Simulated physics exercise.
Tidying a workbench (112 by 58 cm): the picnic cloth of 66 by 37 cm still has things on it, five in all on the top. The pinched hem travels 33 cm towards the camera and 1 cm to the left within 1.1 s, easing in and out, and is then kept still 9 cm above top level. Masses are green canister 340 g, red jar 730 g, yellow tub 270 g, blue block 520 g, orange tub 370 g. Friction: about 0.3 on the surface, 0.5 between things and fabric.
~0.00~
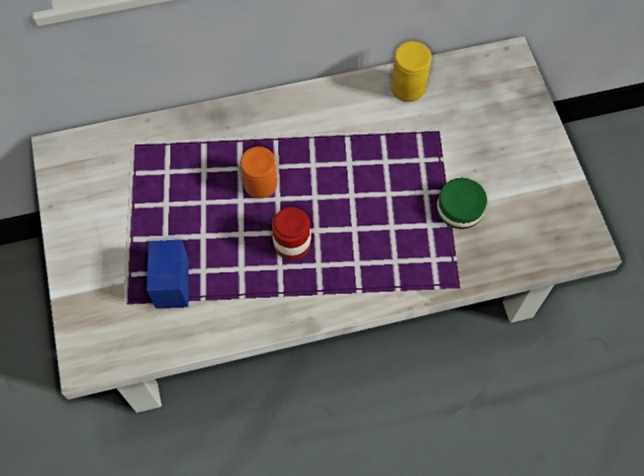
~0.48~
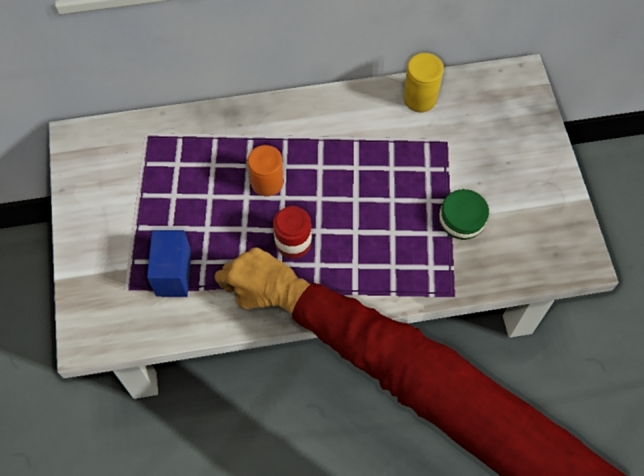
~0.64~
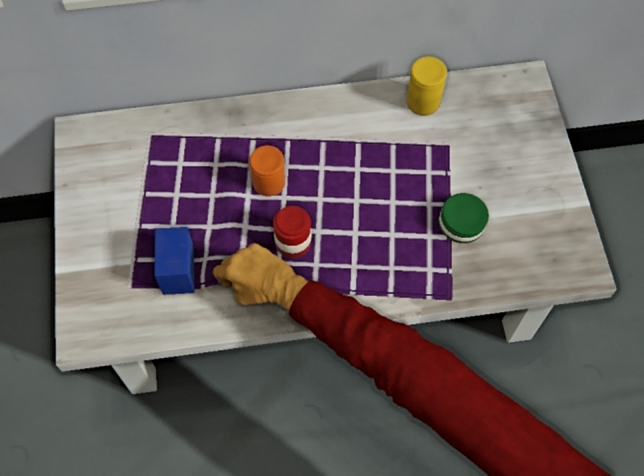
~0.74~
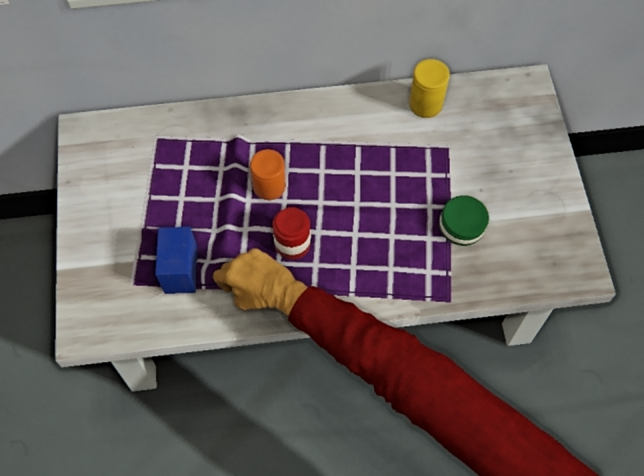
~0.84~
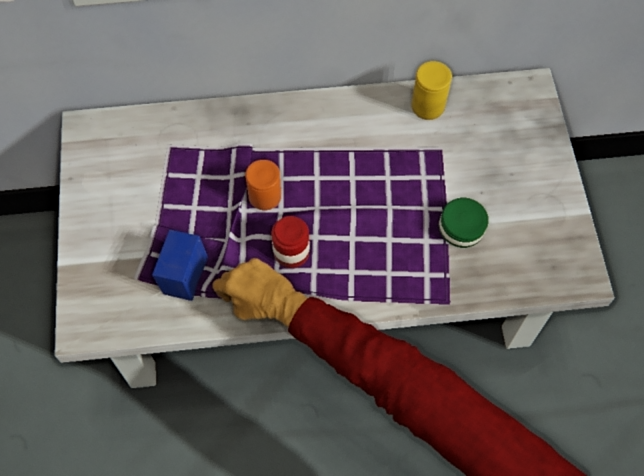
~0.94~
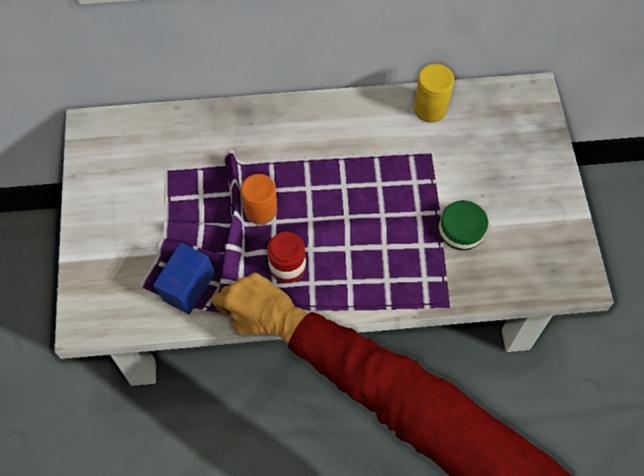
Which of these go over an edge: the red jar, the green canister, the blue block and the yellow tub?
In order: The red jar falls off; the green canister stays on; the blue block drops off; the yellow tub stays on.
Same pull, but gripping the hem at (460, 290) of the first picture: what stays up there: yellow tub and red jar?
Then: Yellow tub stays on, red jar falls off.
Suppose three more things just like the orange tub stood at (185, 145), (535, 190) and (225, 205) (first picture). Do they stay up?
In turn: Stays on, stays up, falls off.
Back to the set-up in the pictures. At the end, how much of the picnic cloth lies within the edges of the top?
Some 10 per cent of it.
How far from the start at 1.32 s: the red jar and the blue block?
About: Red jar 25 cm, blue block 25 cm.
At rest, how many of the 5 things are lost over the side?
3 of them.
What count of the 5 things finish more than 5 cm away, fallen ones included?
I count 3.
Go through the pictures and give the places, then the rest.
Red jar (291, 221); green canister (464, 198); blue block (164, 265); yellow tub (413, 56); picnic cloth corners (124, 305) (132, 142) (439, 128) (460, 288), in the first frame.
Picnic cloth corners (125, 290) (145, 134); grip (234, 289), in the second frame.
Blue block (171, 251); picnic cloth corners (128, 288) (149, 133); grip (232, 285), in the third frame.
Orange tub (267, 164); blue block (173, 250); picnic cloth corners (130, 285) (155, 136); grip (232, 290), in the fourth frame.
Orange tub (263, 174); red jar (290, 230); blue block (177, 255); picnic cloth corners (135, 278) (168, 145); grip (232, 299), in the fifth frame.
Red jar (286, 246); green canister (465, 220); blue block (182, 269); yellow tub (437, 78); picnic cloth corners (140, 287) (164, 169) (431, 151) (450, 308); grip (231, 313), in the sixth frame.
After 1.1 s, 90 % of the picnic cloth is still over the top; red jar 15 cm off its start, blue block 14 cm off its start, orange tub 17 cm off its start.
After 1.3 s, 65 % of the picnic cloth is still over the top; blue block 24 cm off its start, red jar 24 cm off its start, orange tub 26 cm off its start.
After 1.5 s, 20 % of the picnic cloth is still over the top; blue block over the edge, red jar over the edge, orange tub 38 cm off its start at (224, 326).
After 1.7 s, 10 % of the picnic cloth is still over the top; blue block over the edge, red jar over the edge, orange tub over the edge.
After 3.3 s, 10 % of the picnic cloth is still over the top; blue block over the edge, red jar over the edge, green canister 0 cm off its start at (465, 221), yellow tub 0 cm off its start at (437, 78).
